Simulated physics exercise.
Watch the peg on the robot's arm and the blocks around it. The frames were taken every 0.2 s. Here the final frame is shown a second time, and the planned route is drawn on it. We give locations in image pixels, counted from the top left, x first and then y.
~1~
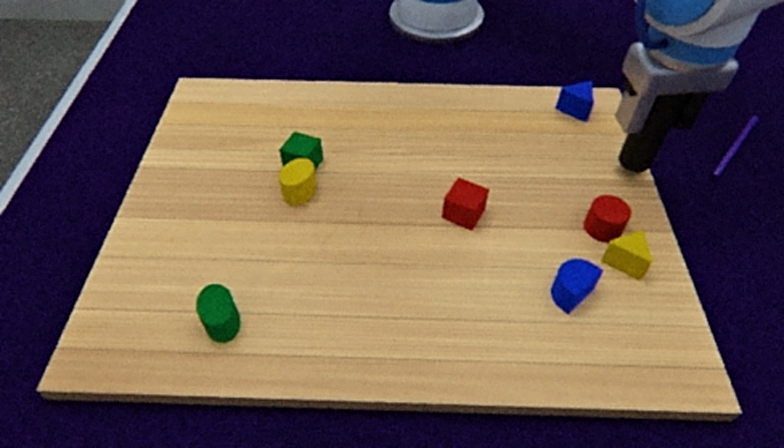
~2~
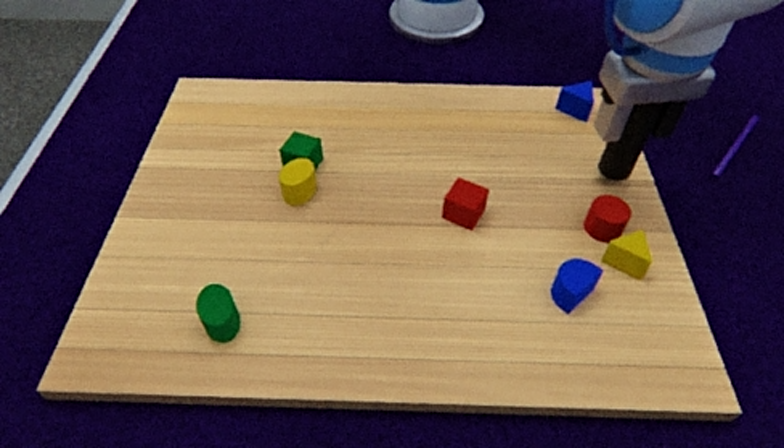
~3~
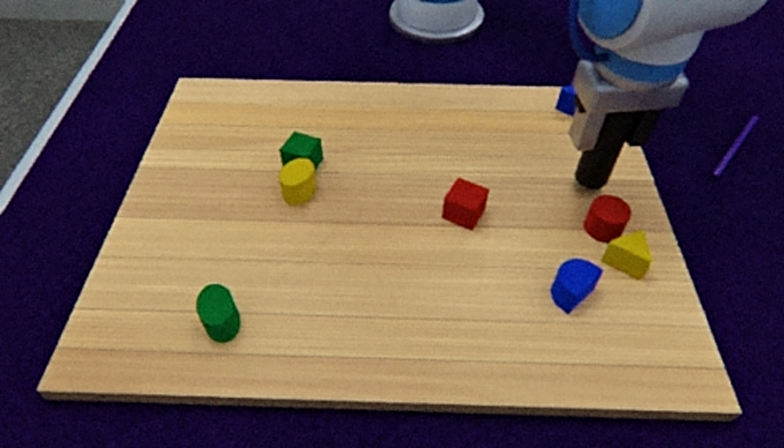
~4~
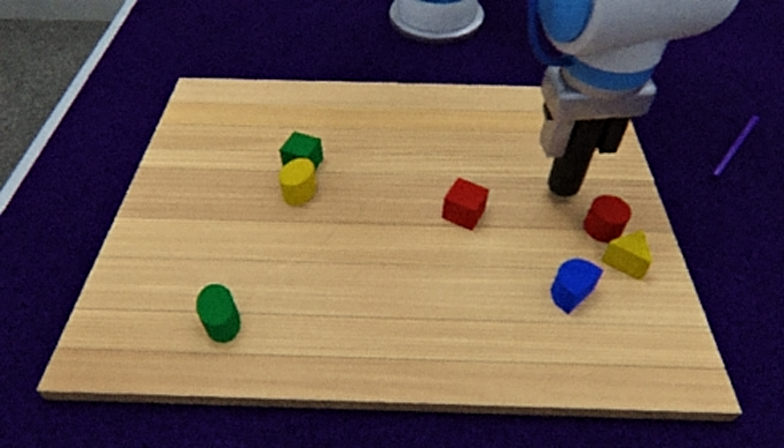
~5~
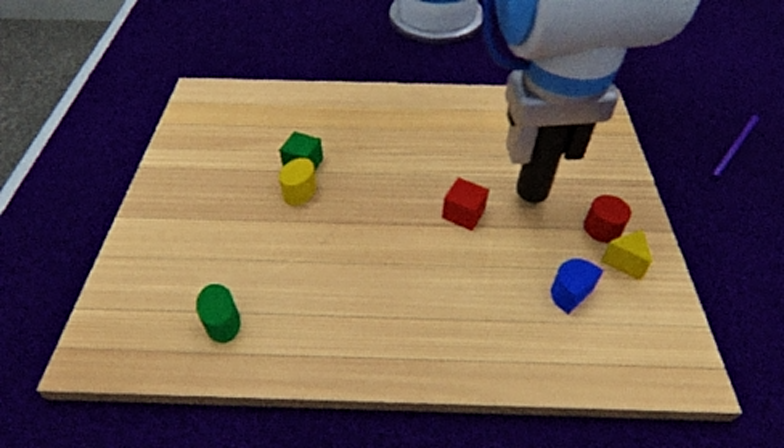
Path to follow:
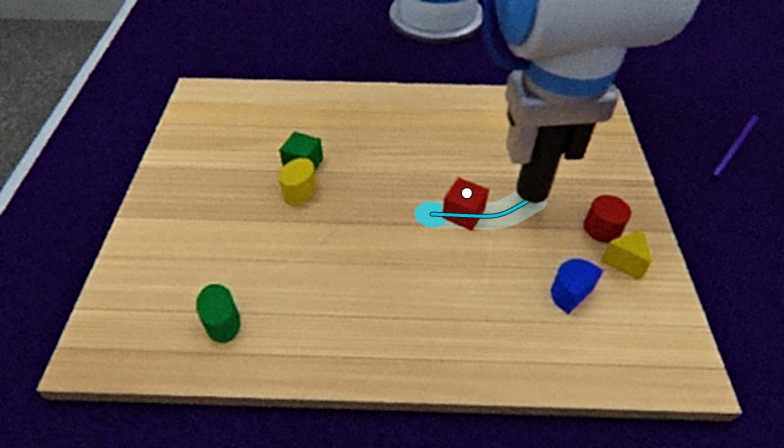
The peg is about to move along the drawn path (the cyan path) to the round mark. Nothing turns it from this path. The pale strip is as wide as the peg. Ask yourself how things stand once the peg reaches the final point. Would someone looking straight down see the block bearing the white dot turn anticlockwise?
My answer is yes.
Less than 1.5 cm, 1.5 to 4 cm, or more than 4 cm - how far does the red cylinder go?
Once the path ends, it will sit under 1.5 cm from where it is now.
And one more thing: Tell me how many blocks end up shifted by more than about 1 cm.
Going by the path, one of them shifts by more than about 1 cm.
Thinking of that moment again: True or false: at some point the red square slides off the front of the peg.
That statement is not accurate.
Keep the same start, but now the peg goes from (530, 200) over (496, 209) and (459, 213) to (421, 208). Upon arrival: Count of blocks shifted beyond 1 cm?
1 block.
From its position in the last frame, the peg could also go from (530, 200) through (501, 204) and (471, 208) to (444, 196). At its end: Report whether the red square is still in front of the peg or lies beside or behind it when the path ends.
Beside or behind.
The line goes from (530, 200) through (503, 214) and (468, 216) to (432, 214); the dot is on the red square.
What follows on the original path. One third of the way, peg at (505, 205); nothing pushed yet.
Two thirds of the way, peg at (469, 207); red square at (435, 193), turned 15° anticlockwise.
At the end, peg at (433, 205); red square at (398, 193), turned 25° anticlockwise; red cylinder unmoved.
